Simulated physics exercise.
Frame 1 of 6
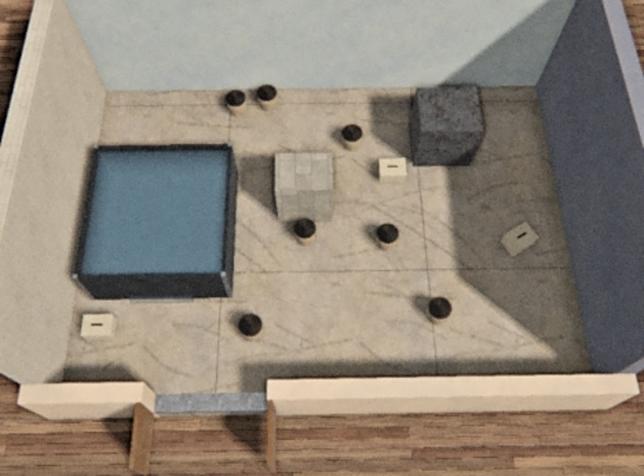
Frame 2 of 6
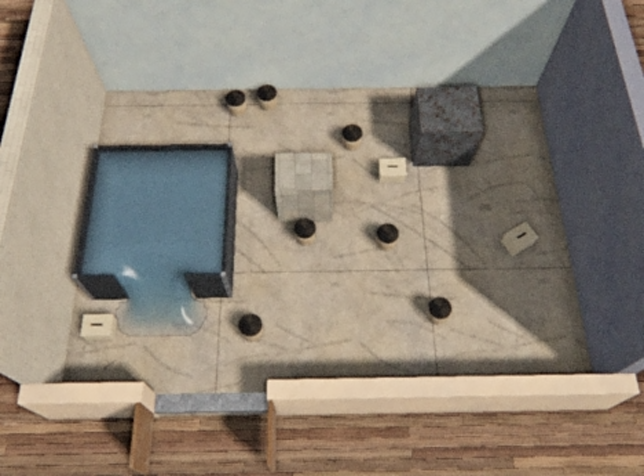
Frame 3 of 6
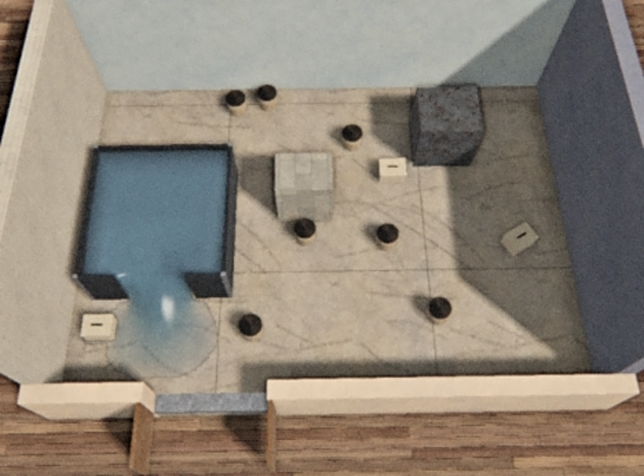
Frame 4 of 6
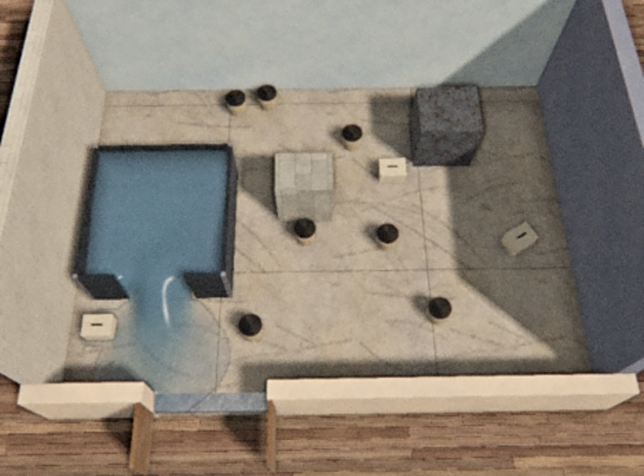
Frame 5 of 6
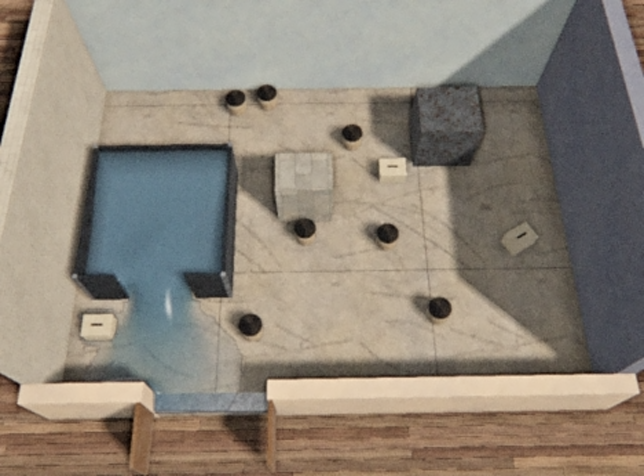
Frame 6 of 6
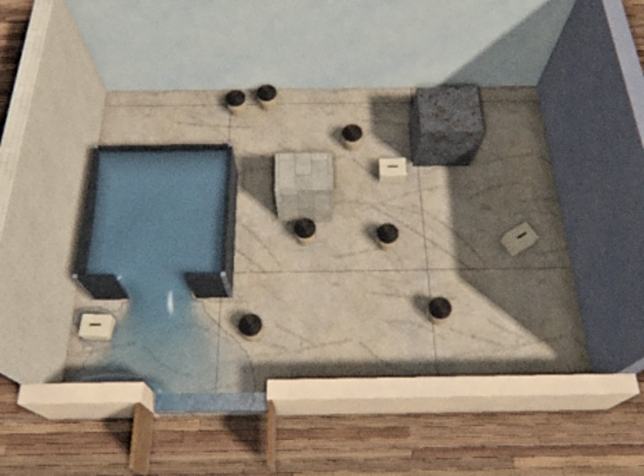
Water pours through a gap that opens in the near side of a dark-walled blue tank at the left of a small walled court, seen from high above by a still camera. Black-topped pots, small cream boxes, a pale block and a dark grey block stand across the beige floor. The water spreads in a shallow sheet to the grey sill in the near wall, while everything else stays put.
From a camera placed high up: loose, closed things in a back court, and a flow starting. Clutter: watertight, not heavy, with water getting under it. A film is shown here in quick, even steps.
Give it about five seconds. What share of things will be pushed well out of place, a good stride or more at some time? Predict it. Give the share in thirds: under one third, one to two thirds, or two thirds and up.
Under one third.
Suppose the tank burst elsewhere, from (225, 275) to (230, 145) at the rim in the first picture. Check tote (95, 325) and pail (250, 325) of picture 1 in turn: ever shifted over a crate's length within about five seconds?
Fell short, then fell short.
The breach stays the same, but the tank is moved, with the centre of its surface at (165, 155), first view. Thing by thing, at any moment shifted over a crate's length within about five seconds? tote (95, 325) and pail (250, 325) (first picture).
In the order asked: Got displaced that much and got displaced that much.
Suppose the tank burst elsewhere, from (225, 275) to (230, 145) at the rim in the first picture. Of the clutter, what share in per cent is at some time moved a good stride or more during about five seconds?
About 80 %.
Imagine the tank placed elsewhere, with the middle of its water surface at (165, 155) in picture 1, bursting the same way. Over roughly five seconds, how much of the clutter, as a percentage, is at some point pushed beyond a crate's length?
Estimate: Approx. 20 %.
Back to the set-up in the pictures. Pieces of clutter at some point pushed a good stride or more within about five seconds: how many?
So that is 1.
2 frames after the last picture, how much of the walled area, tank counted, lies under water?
By my count it's near 20 in a hundred.
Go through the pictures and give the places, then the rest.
The first frame shows a tote at (97, 325), on the bottom; a pail at (440, 308), on the bottom; 0 of 10 have shifted.
The second frame shows a tote at (97, 325) rests on the ground; a pail at (440, 308) rests on the ground; 0 of 10 have shifted.
The third frame shows a tote at (97, 325), on the bottom; a pail at (440, 308) rests on the ground; 0 of 10 have shifted.
The fourth frame shows a tote at (97, 325) rests on the ground; a pail at (440, 308) rests on the ground; 0 of 10 have shifted.
The fifth frame shows a tote at (97, 325), on the bottom; a pail at (440, 308), on the bottom; 0 of 10 have shifted.
The sixth frame shows a tote at (95, 325) rests on the ground; a pail at (440, 308) rests on the ground; 0 of 10 have shifted.
A moment on, 0 of 10 are well off their spots; 0 afloat.
Next, 0 of 10 are well off their spots; 1 afloat.
Later, 0 of 10 are well off their spots; 1 afloat.
In the end, 0 of 10 are well off their spots, and 1 have been at some point; 1 afloat.
